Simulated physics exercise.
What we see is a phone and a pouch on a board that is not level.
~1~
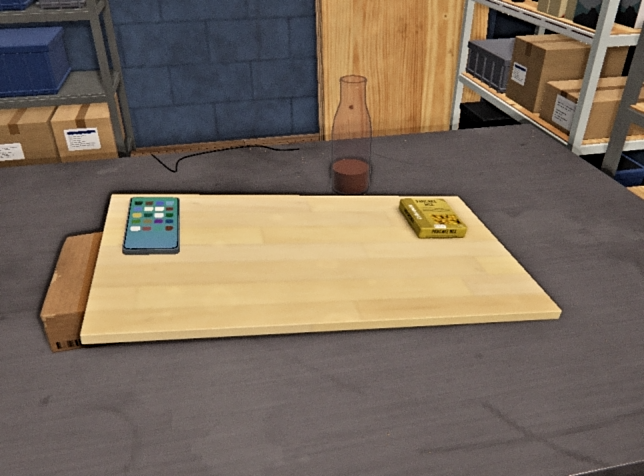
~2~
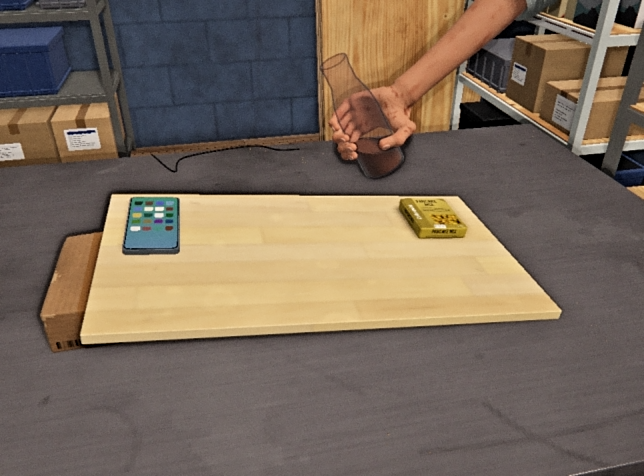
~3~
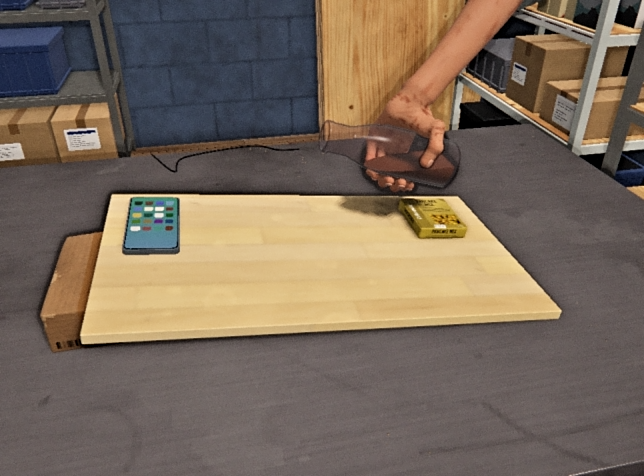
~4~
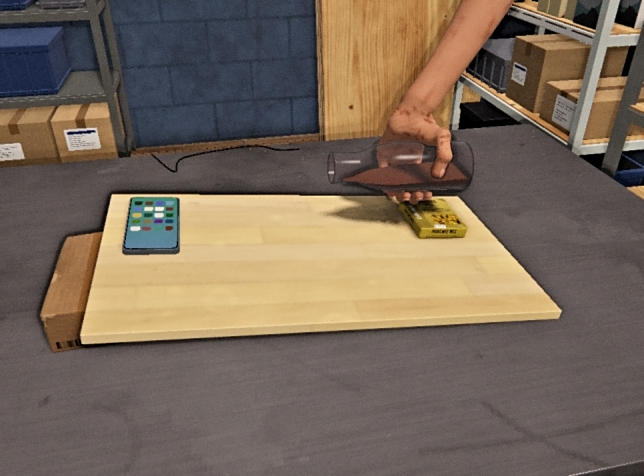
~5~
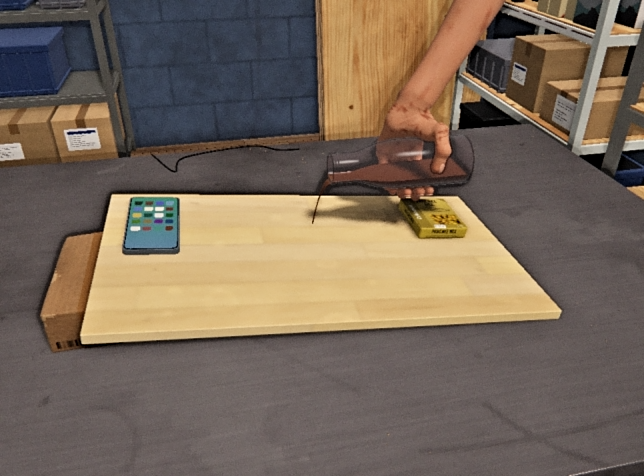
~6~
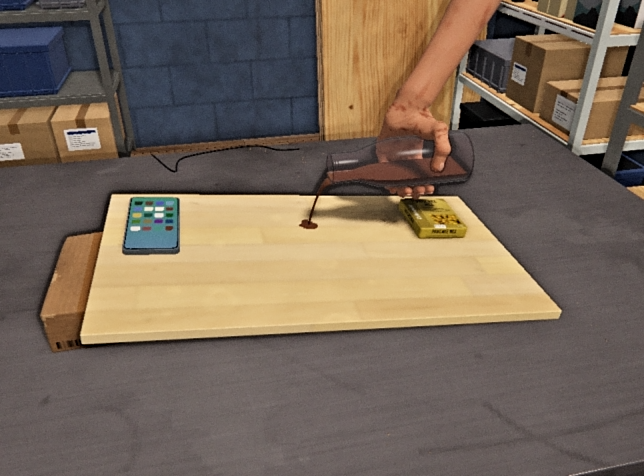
A hand lifted a clear bottle of dark brown liquid from behind a sloping wooden board, tilted it leftward onto its side, and poured a thin stream onto the board between a phone and a yellow pouch.
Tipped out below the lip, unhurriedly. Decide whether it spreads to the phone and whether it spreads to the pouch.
Phone - it does not get there. Pouch - it gets there.
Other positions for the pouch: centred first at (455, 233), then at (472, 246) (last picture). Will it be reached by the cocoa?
It gets caught at the first place and gets caught at the second.
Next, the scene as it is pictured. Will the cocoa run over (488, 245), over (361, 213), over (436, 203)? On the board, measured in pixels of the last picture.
The first spot ends up inside the spill, the second inside the spill, and the third inside the spill.
Shortly, it runs down to the right; the phone is still dry; the pouch is still dry.
Then, it runs down to the right and off the end; the phone is still dry; the pouch is wet along its edge.
At the finish, it runs down to the right and off the end; the phone is still dry; the pouch is wet along its edge.
